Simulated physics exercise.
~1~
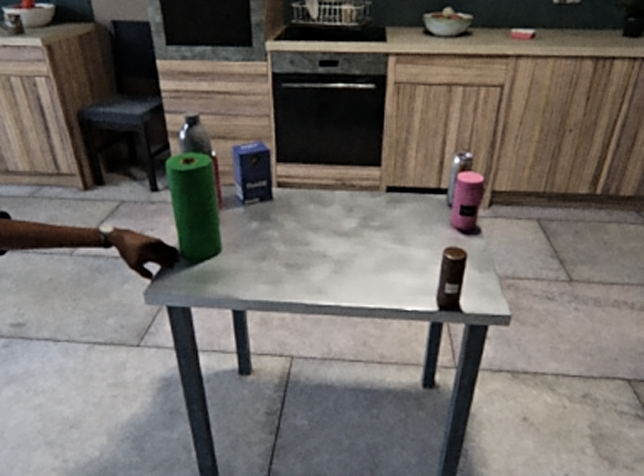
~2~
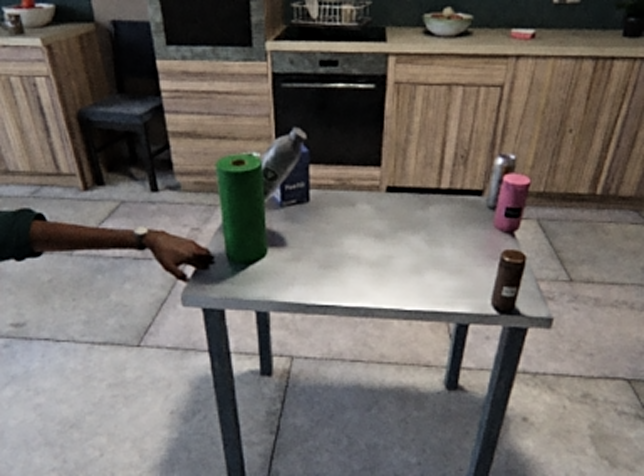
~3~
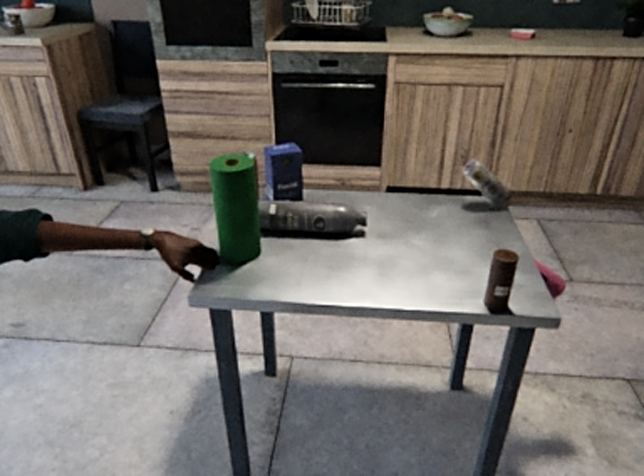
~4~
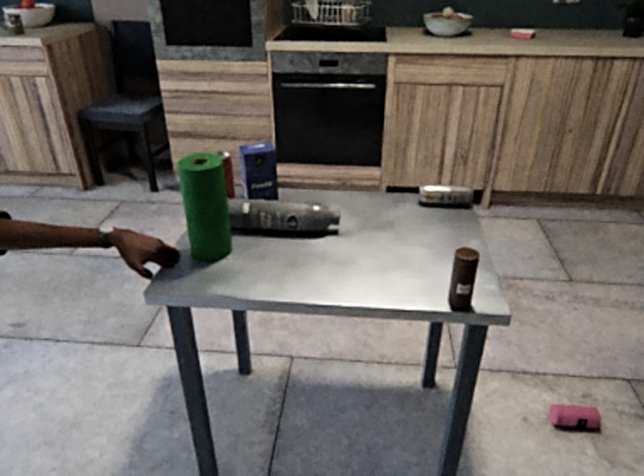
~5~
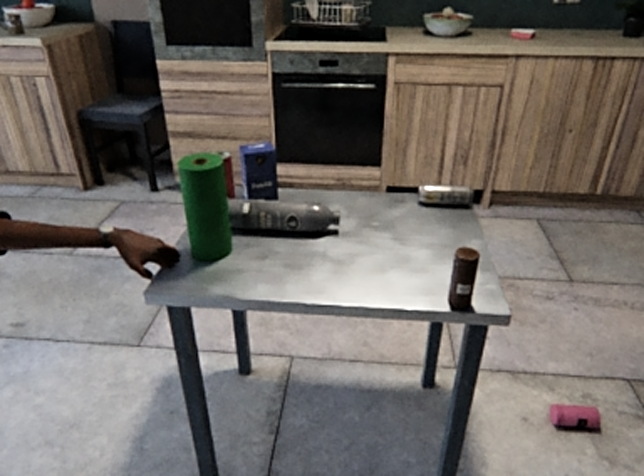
In a kitchen, a hand rests at the left corner of a light table holding a green roll, a grey bottle, a blue carton, a red can, a pale can, a pink jar and a brown shaker. The table shifts a little to the right, and the grey bottle leans over. The bottle then drops onto its side while the pale can tips and the pink jar tumbles off the right edge. The table moves back left. At the end, the jar lies on the floor, the bottle and pale can lie on the tabletop, and the other four items remain standing.
